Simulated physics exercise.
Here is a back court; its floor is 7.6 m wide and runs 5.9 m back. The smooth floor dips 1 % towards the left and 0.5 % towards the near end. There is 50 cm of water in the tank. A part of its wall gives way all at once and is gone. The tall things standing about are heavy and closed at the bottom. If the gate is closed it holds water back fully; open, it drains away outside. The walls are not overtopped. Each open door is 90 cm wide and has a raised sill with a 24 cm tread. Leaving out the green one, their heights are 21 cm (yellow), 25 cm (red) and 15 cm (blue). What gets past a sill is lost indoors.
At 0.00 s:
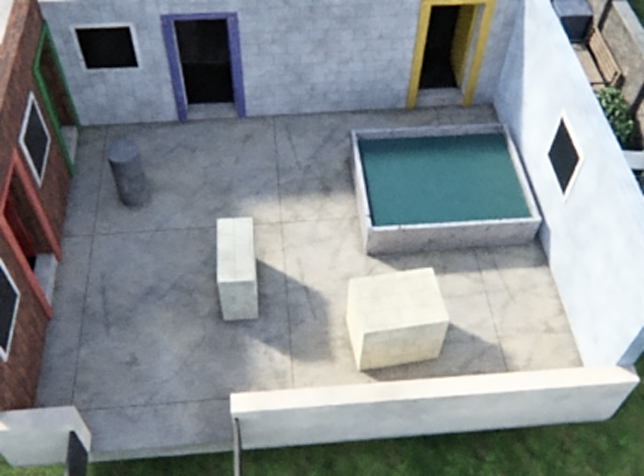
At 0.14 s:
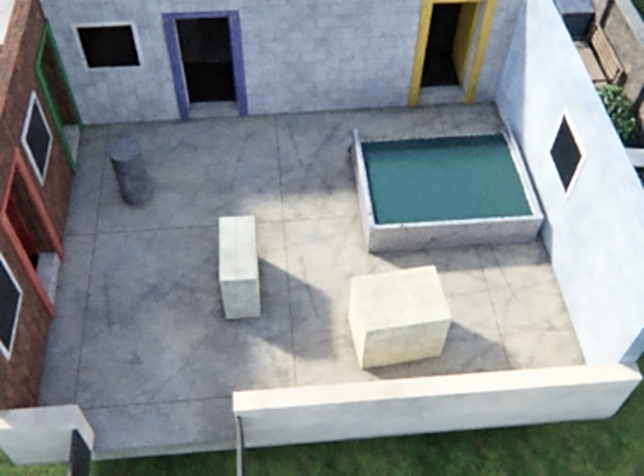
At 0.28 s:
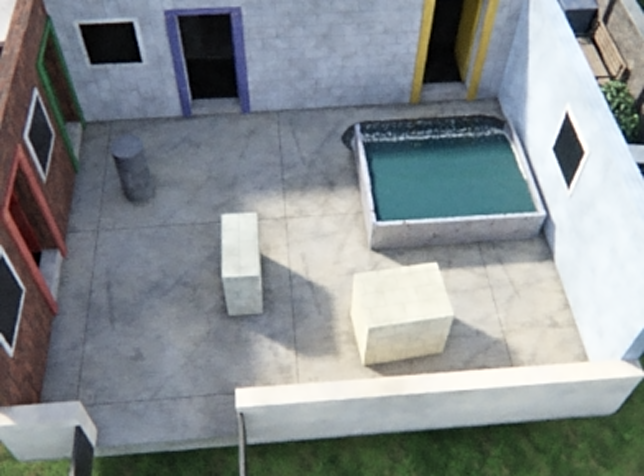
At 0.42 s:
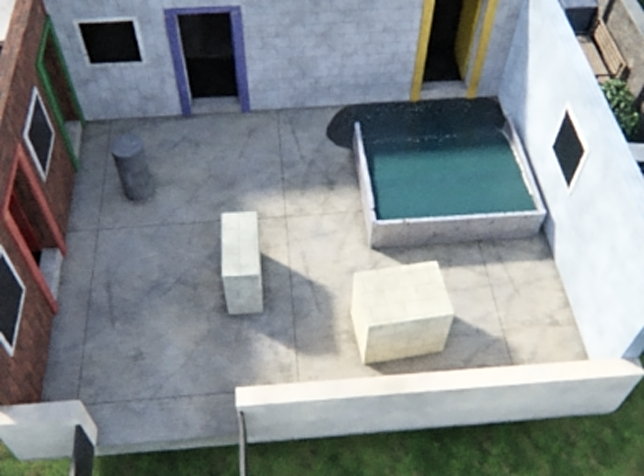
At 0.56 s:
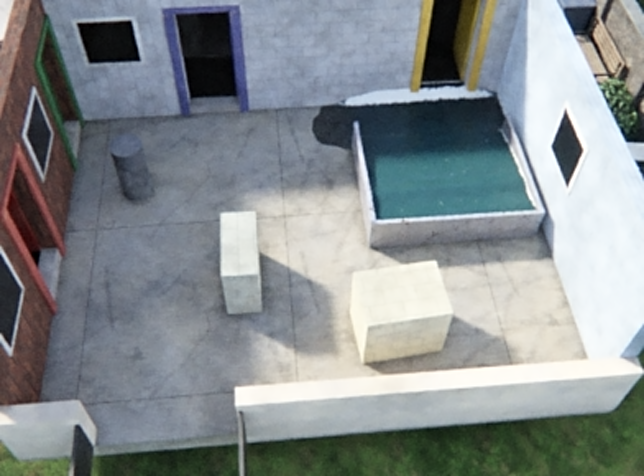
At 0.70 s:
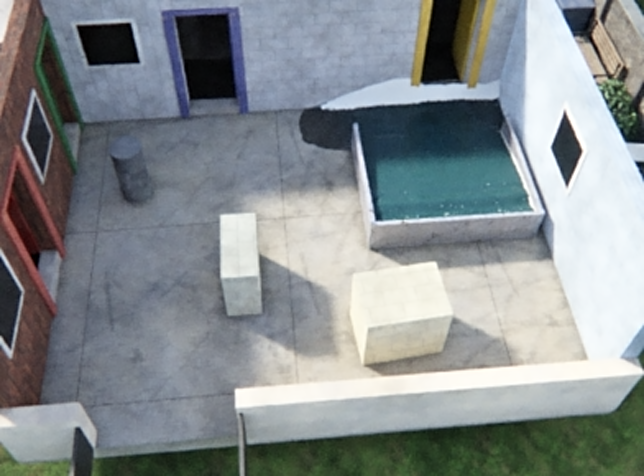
Water pours from the far side of the tank and spreads left across the floor.
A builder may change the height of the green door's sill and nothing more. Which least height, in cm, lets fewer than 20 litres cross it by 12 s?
At least 15 cm or so.
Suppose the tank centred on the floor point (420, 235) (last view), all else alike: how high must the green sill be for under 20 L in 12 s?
Some 17 cm.
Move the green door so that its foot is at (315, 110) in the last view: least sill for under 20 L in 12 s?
About 14.5 cm.
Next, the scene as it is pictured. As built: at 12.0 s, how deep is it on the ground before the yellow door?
Some 6.0 cm.
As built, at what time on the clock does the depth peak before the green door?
At about 3.8 s.
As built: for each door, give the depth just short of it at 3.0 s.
In cm: Yellow 26, red 0, green 16, blue 7.
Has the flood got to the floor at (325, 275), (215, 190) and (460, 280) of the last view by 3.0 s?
In that order: Not reached, wet, still dry.
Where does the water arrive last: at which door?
Last comes the red one.
After 1.4 s water covers 10 % of the floor, deepest (40 cm) near (450, 111); it has not reached the green door.
After 3.0 s water covers 35 % of the floor, deepest (26 cm) near (489, 108); 16 cm at the green door, 0 litres in over its 21 cm sill.
After 12.0 s water covers 80 % of the floor, deepest (13 cm) near (36, 435); 10 cm at the green door, 0 litres in over its 21 cm sill.
At the green door as built, the water arrived by 2.8 s and peaked near 21 cm at 3.8 s.
Run again over the same 12 s with other heights there, 33 litres in over 13.5 cm, 4 litres over 18 cm. The limit of 20 litres is kept from about 15 cm up.
